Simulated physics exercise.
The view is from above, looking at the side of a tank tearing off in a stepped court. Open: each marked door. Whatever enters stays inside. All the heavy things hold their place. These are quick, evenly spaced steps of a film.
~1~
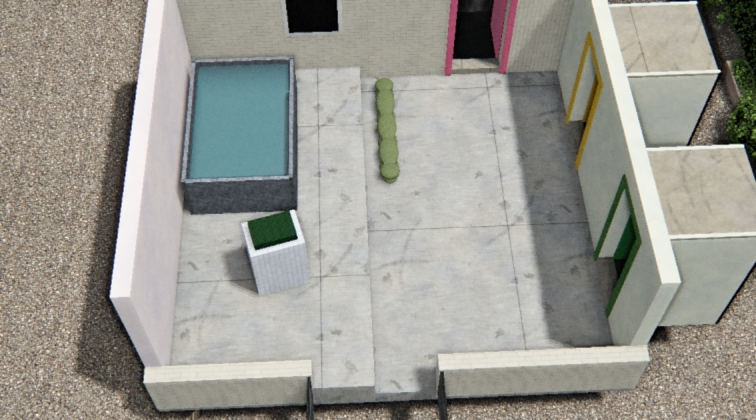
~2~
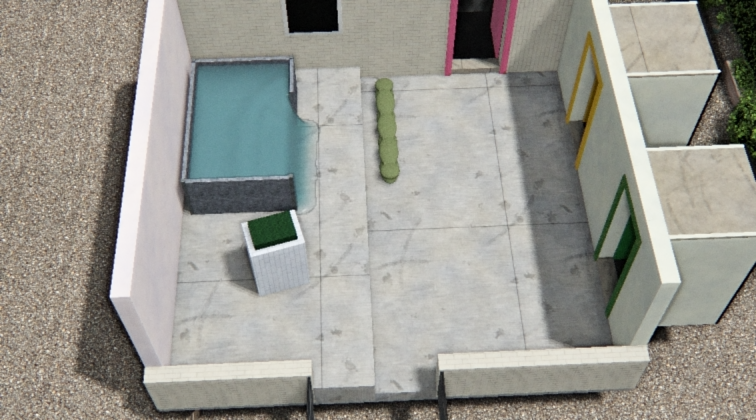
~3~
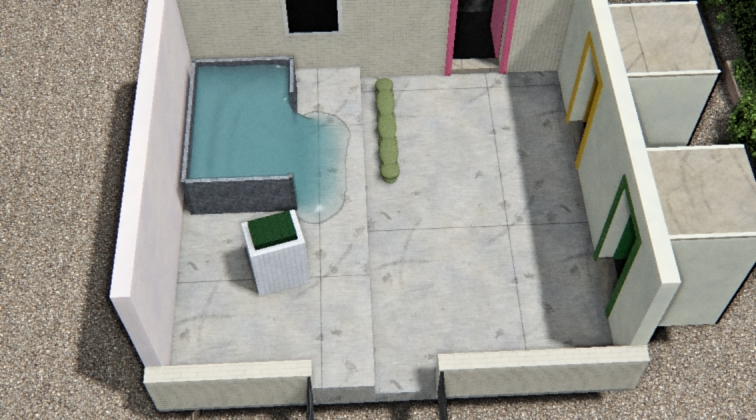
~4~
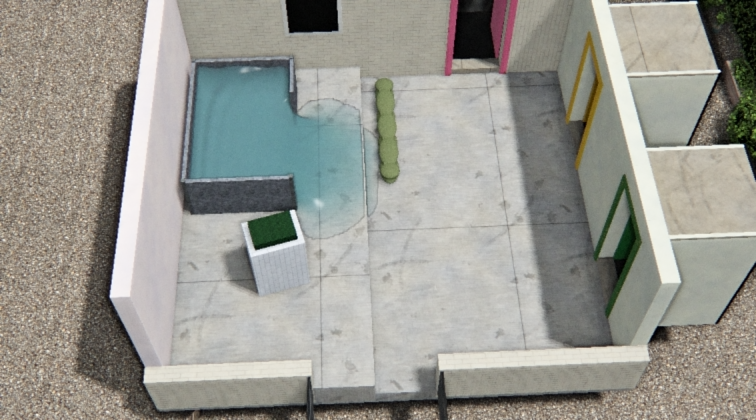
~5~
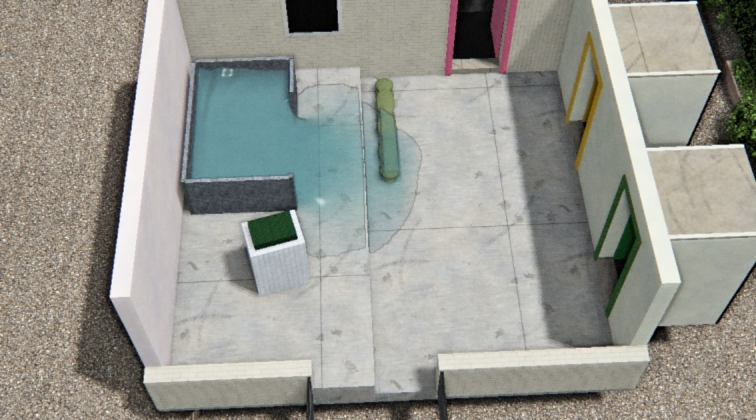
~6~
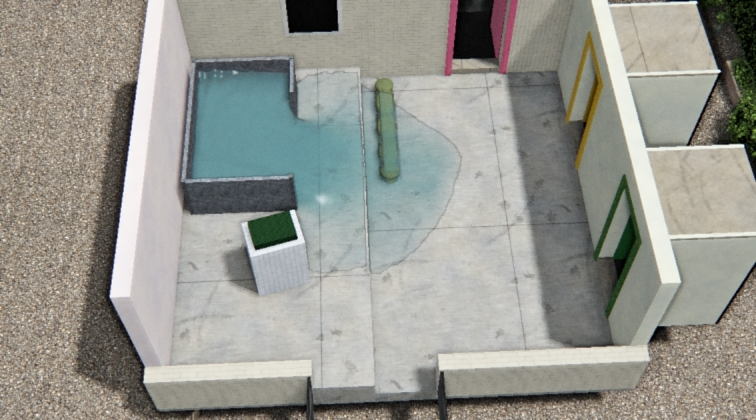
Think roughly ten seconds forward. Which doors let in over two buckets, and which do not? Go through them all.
In the end the green door counts as over; the pink door counts as not over; the yellow door counts as over.
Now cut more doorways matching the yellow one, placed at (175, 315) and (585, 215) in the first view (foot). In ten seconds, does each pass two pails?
Stays within it; exceeds it.
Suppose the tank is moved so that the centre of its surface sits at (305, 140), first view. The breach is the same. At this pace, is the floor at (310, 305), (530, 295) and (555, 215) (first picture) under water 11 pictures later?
As listed: Dry, wet, flooded.
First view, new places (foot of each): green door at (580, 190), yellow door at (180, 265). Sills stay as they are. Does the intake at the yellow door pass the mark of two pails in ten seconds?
One by one: The yellow one lets less in.
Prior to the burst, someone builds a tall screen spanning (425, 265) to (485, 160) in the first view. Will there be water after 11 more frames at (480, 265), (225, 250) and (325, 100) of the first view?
Untouched, untouched, untouched.
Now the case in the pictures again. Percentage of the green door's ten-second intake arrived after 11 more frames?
Estimate: Roughly 10 %.
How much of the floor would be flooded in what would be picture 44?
That comes to about 70 per cent.
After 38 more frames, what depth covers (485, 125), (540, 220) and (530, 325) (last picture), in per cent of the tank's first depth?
Taking the places in turn, I get roughly 12, 12 and 14 percent.
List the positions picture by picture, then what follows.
In the first frame, the tank at (241, 120) is whole and still.
In the second frame, the front is at (298, 212), out from the gap at (292, 156).
In the third frame, the front is at (333, 119), out from the gap at (292, 157).
In the fourth frame, the front is at (360, 115), out from the gap at (293, 158).
In the fifth frame, the front is at (417, 151), out from the gap at (293, 158).
In the sixth frame, the front is at (455, 155), out from the gap at (293, 158).
A moment on, water covers 50 % of the floor; the green door not reached, the pink door not reached, the yellow door under two buckets in.
Next, water covers 70 % of the floor; the green door under two buckets in, the pink door wet at the sill, nothing in, the yellow door over two buckets in.
Then, water covers 70 % of the floor; the green door over two buckets in, the pink door wet at the sill, nothing in, the yellow door over two buckets in.
Later, water covers 70 % of the floor; the green door far over two buckets in, the pink door wet at the sill, nothing in, the yellow door far over two buckets in.
In the end, water covers 65 % of the floor; the green door far over two buckets in, the pink door wet at the sill, nothing in, the yellow door far over two buckets in.
